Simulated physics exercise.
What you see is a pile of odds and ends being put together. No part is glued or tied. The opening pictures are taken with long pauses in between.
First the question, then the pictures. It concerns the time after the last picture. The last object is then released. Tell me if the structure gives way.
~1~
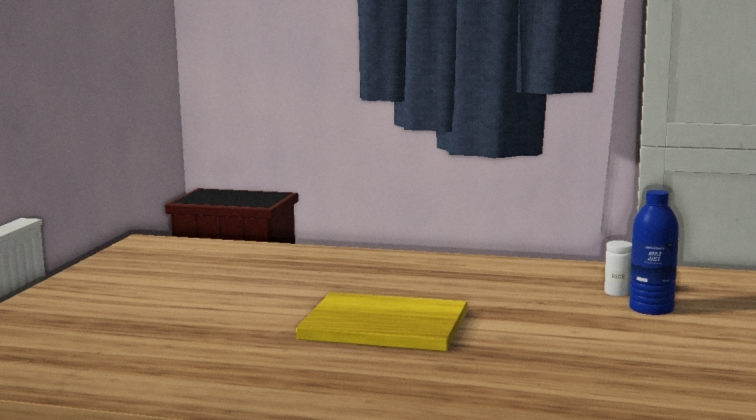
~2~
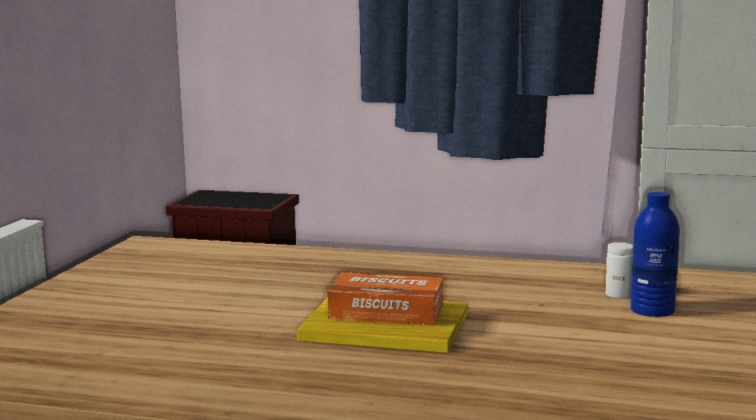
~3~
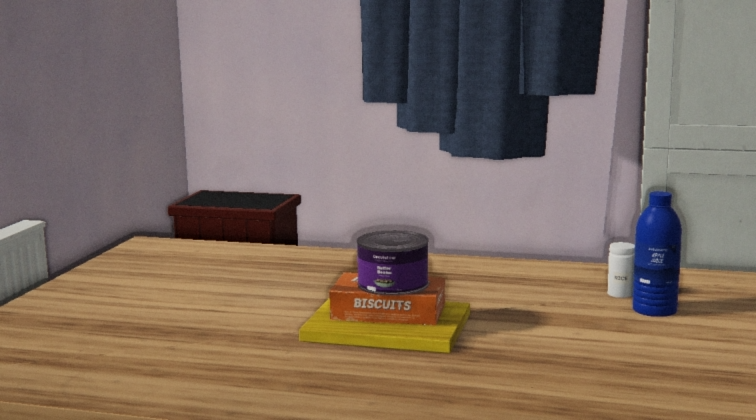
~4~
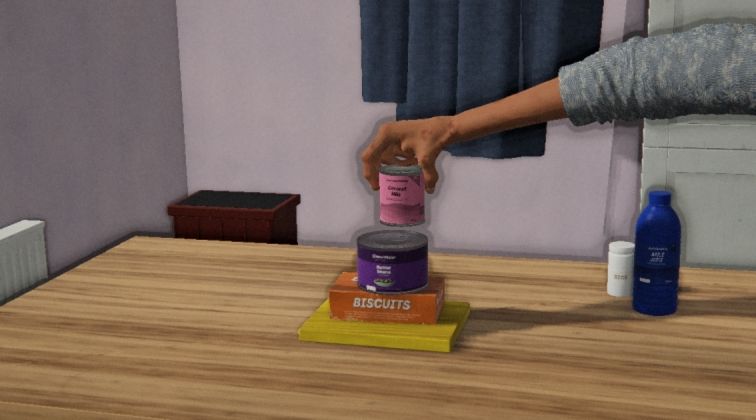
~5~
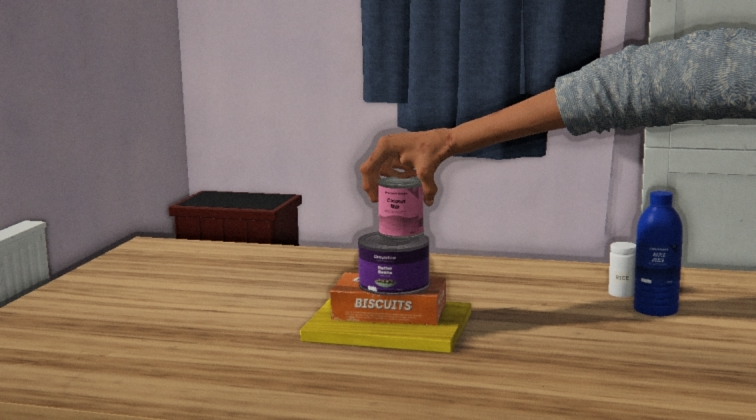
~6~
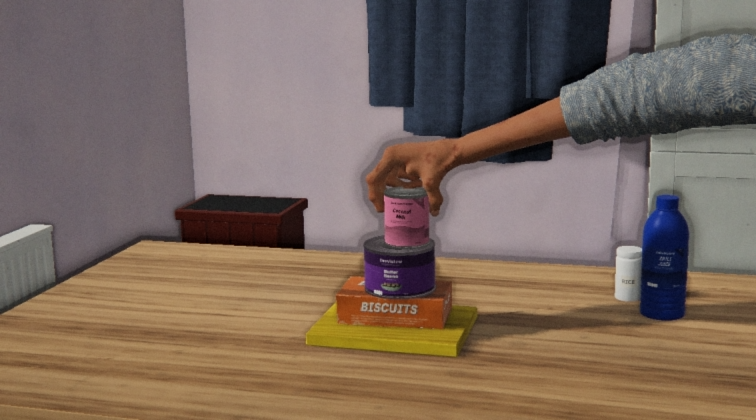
It does not give way.
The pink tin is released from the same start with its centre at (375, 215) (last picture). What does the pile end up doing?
In the end the pile does not fall.
Then, 0.30 s on from there, no change.
Then, 0.70 s on from there, pink tin resting near (407, 218).
In the end, all 6 unmoved. At the end, from the last picture's camera, pink tin near (407, 218). The pile stays up.
